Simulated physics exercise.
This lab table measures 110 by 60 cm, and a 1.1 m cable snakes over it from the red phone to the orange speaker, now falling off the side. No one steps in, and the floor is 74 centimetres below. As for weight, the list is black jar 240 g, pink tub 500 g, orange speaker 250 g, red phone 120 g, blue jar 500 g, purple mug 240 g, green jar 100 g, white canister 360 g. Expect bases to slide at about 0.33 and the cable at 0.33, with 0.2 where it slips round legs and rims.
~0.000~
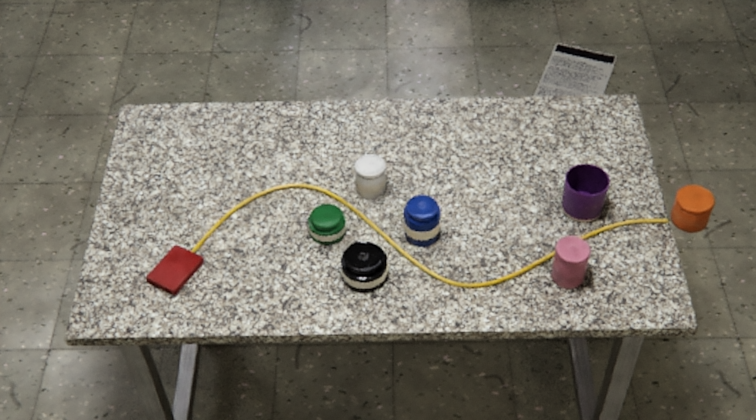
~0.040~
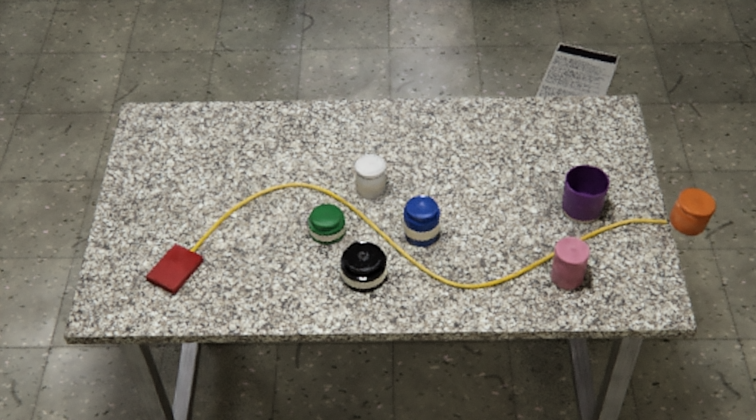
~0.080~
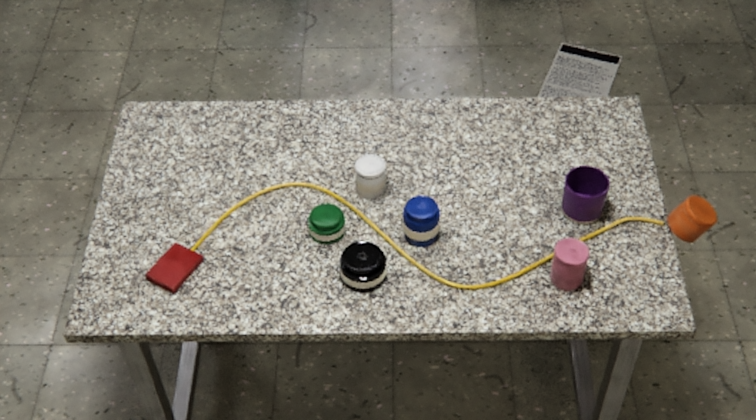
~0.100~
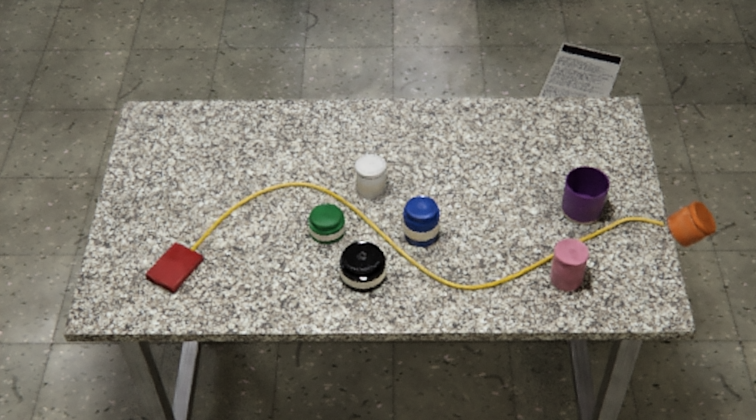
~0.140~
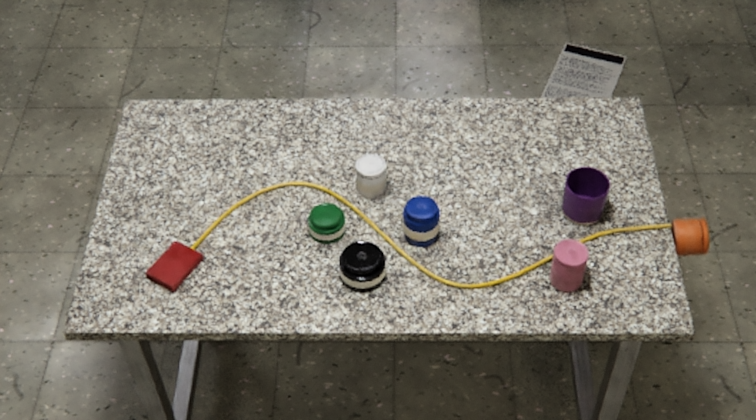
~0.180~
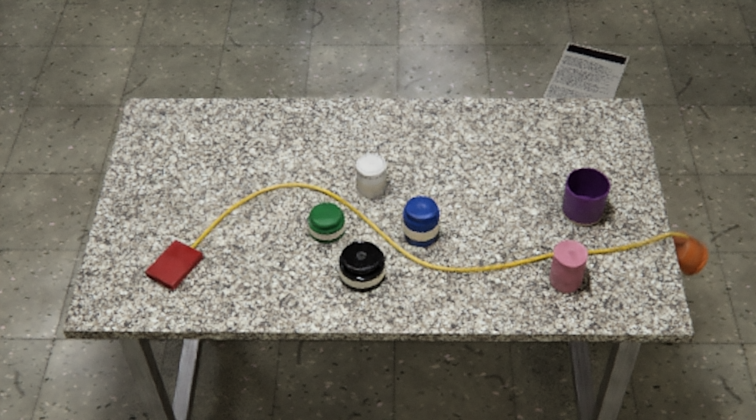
The clip shows a speckled table with jars, cups and a yellow cable running from a red object to an orange cup-like object, which tilts and drops lower at the right edge, pulling the cable's right portion straighter.
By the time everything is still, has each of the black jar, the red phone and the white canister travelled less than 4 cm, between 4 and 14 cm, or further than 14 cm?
In the end the black jar comes to rest close to where it began. The red phone comes to rest far off. The white canister comes to rest close to where it began.
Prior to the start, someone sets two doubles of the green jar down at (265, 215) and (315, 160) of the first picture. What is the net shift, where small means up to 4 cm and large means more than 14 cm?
Big and slight.
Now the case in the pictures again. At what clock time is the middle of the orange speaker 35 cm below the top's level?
At 0.40 s.
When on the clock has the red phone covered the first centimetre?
Red phone: 0.30 s.
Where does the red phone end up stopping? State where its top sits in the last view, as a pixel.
You'll find it ending up somewhere near (450, 267).
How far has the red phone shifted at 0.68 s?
At that moment the red phone has gone 40 cm from the start.
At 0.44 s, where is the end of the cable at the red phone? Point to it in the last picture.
It sits close to (275, 259) in the last view.
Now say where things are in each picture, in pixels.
Black jar (364, 256); red phone (175, 267); white canister (370, 165); cable runs through (618, 225) (520, 272) (411, 259) (330, 194) (228, 215), in the first picture.
Orange speaker (696, 201); cable runs through (617, 225) (410, 259) (228, 214), in the second picture.
Orange speaker (692, 219); cable runs through (615, 224) (409, 259) (228, 213), in the third picture.
Orange speaker (692, 224); cable runs through (615, 224) (409, 259) (229, 212), in the fourth picture.
Orange speaker (690, 237); cable runs through (620, 230) (409, 259) (229, 212), in the fifth picture.
Black jar (362, 256); red phone (174, 262); white canister (371, 164); cable runs through (648, 242) (532, 260) (414, 259) (332, 195) (229, 211), in the sixth picture.
After 0.4 s, the cable's tail end at (275, 259); red phone 15 cm off its start, green jar 11 cm off its start, orange speaker over the edge.
After 0.7 s, the cable's tail end at (406, 252); red phone 39 cm off its start, green jar 13 cm off its start, orange speaker over the edge.
After 0.9 s, the cable's tail end at (470, 263); red phone 50 cm off its start at (447, 266), green jar 13 cm off its start at (317, 268), orange speaker over the edge.
After 1.2 s, the cable's tail end at (474, 264); red phone 50 cm off its start, green jar 13 cm off its start, orange speaker over the edge.
After 2.4 s, the cable's tail end at (474, 264); red phone 50 cm off its start at (450, 267), black jar 1 cm off its start at (364, 259), white canister 0 cm off its start at (371, 164), green jar 13 cm off its start at (317, 268).
